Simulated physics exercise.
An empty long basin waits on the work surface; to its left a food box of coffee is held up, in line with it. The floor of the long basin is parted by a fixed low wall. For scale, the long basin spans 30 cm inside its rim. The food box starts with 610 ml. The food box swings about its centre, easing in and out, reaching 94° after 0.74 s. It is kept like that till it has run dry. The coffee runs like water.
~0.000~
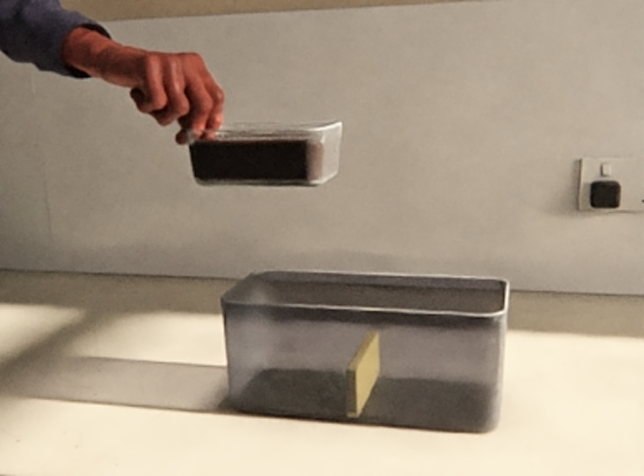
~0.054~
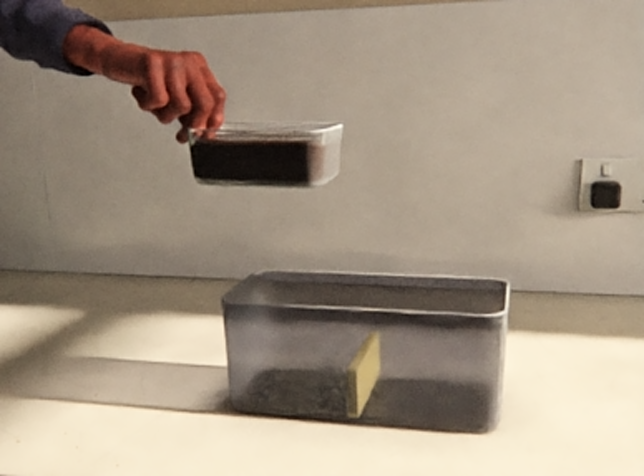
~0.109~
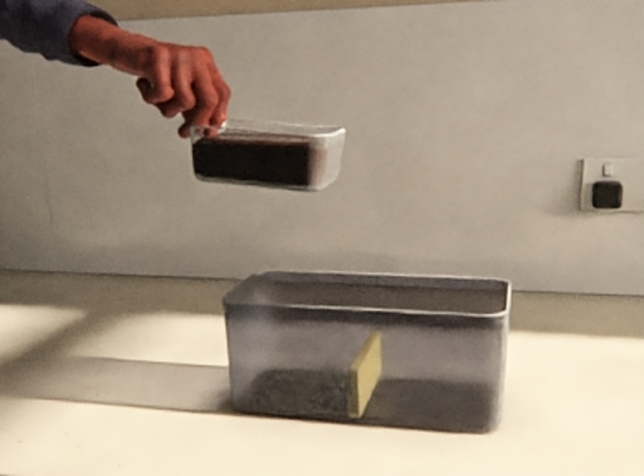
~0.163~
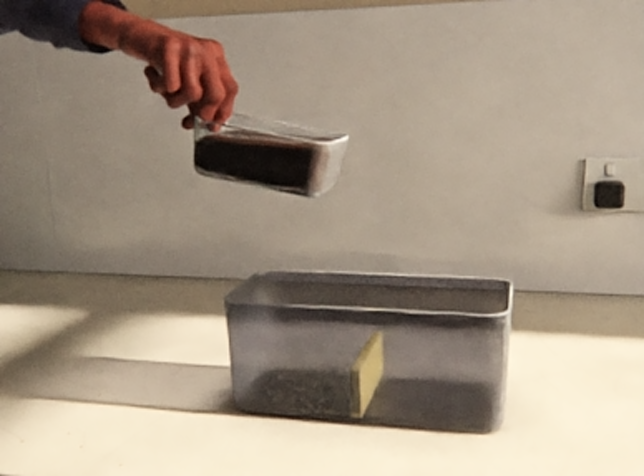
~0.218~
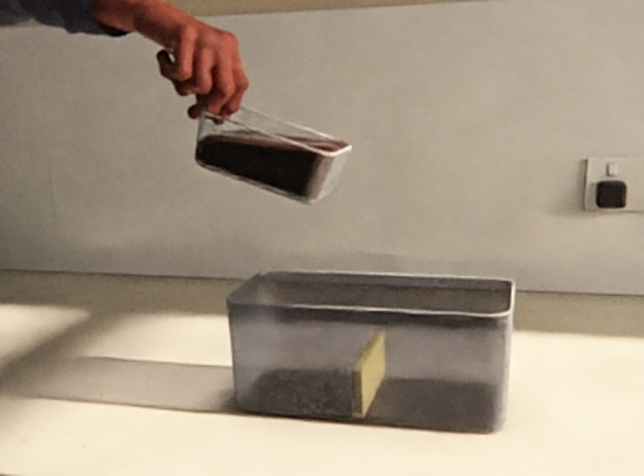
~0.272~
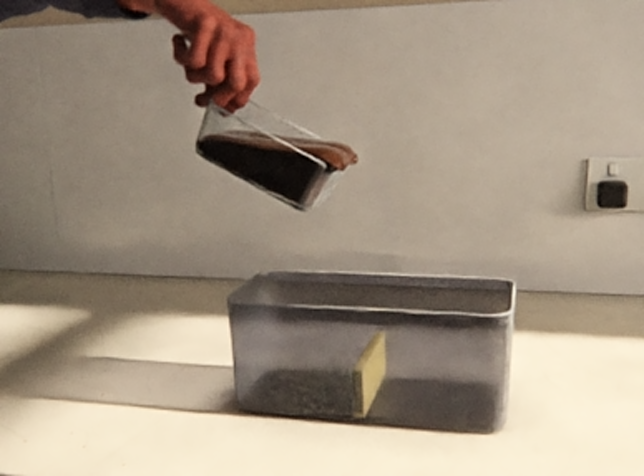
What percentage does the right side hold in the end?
About 71 per cent.
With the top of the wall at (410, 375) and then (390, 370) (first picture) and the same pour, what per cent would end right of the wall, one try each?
First 35, then 55 per cent.
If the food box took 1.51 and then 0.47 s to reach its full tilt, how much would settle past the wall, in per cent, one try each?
In turn about 75 and 75 per cent.
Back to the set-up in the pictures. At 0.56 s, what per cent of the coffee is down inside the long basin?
Near 34 in a hundred.
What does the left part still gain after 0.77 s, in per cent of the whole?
Some 10 per cent.
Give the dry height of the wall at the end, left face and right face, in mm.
Left about 48 mm, right about 32 mm.
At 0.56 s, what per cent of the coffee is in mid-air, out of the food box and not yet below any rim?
About 50 per cent.
After 0.56 s the tilt is 81° and 16 per cent is still to pour, 1 is left of the wall and 33 right of it.
After 0.77 s the tilt is 94° and 5 per cent is still to pour, 12 is left of the wall and 73 right of it.
After 1.00 s the tilt is 94° and 1 per cent is still to pour, 18 is left of the wall and 71 right of it.
After 1.24 s the tilt is 94° and 0 per cent is still to pour, 21 is left of the wall and 71 right of it.
In the end 21 per cent lies left of the wall, 71 right of it and 8 outside.
